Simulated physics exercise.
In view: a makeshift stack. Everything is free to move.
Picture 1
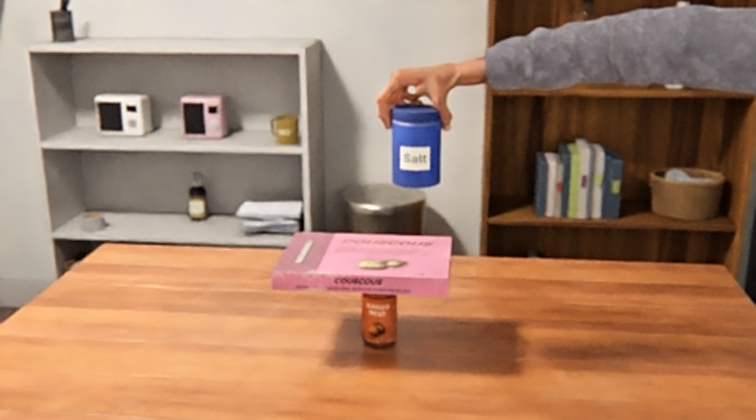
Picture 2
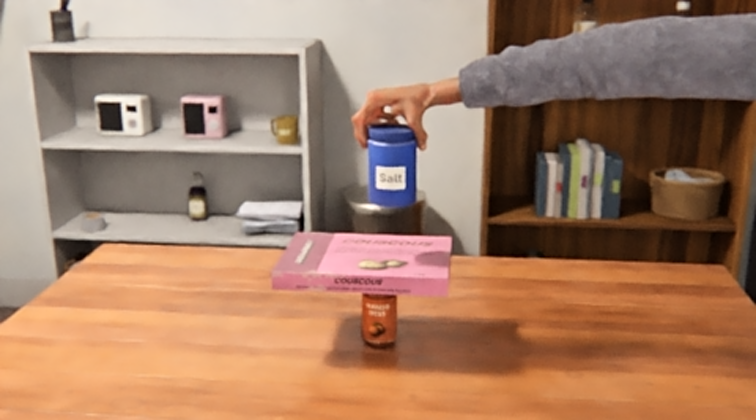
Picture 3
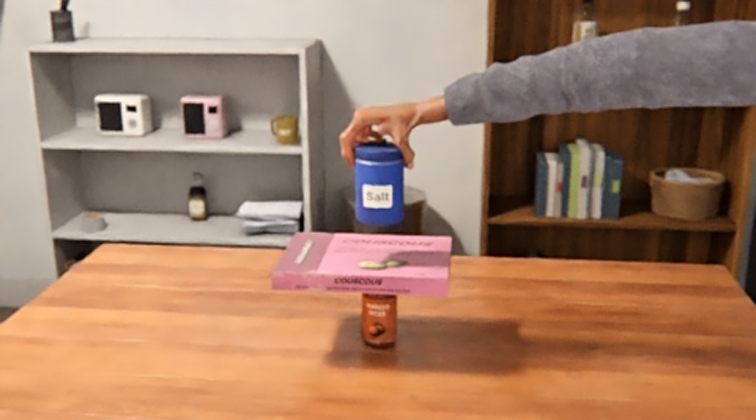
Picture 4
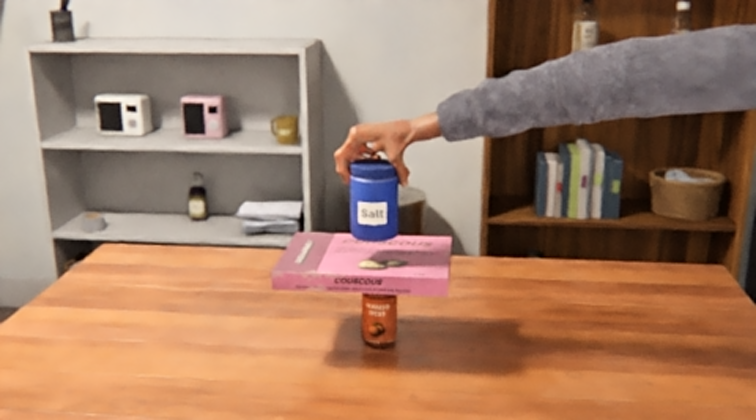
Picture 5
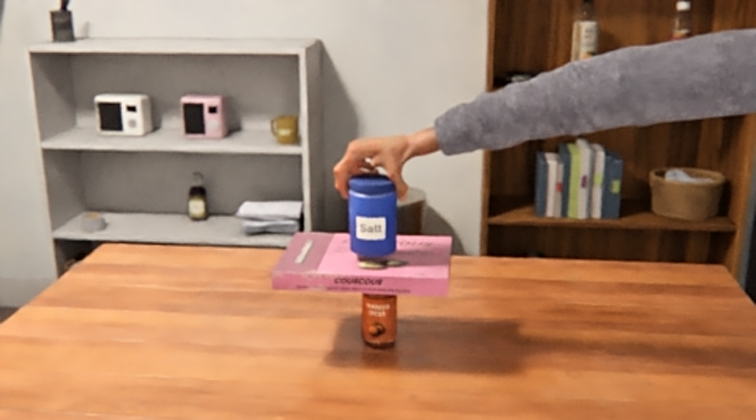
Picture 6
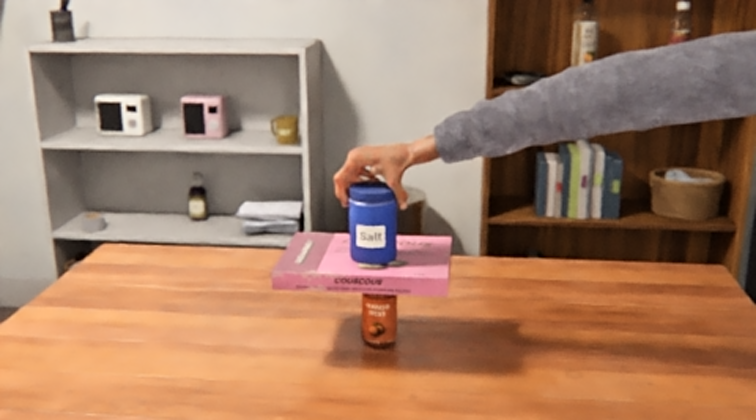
A hand lowers a blue salt jar onto a pink box atop a small orange can.
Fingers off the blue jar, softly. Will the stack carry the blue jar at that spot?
In the end the stack keeps its balance.
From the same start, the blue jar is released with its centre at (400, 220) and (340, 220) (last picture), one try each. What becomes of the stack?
In the first case it holds; in the second case it loses its balance.
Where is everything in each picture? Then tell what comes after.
The first picture shows on its way; blue jar (417, 146); orange can (380, 308).
The second picture shows on its way; blue jar (393, 165); orange can (380, 308).
The third picture shows on its way; blue jar (380, 182); orange can (380, 308).
The fourth picture shows on its way; blue jar (375, 199); orange can (380, 308).
The fifth picture shows on its way; blue jar (373, 214); orange can (380, 308).
The sixth picture shows set down, still held; blue jar (373, 222); orange can (380, 308).
Then, 0.20 s after the last picture, nothing has stirred.
Then, 0.50 s after the last picture, blue jar resting near (373, 222).
At rest, all 3 in place. Seen from the same camera at the end, blue jar near (373, 222). The stack holds.
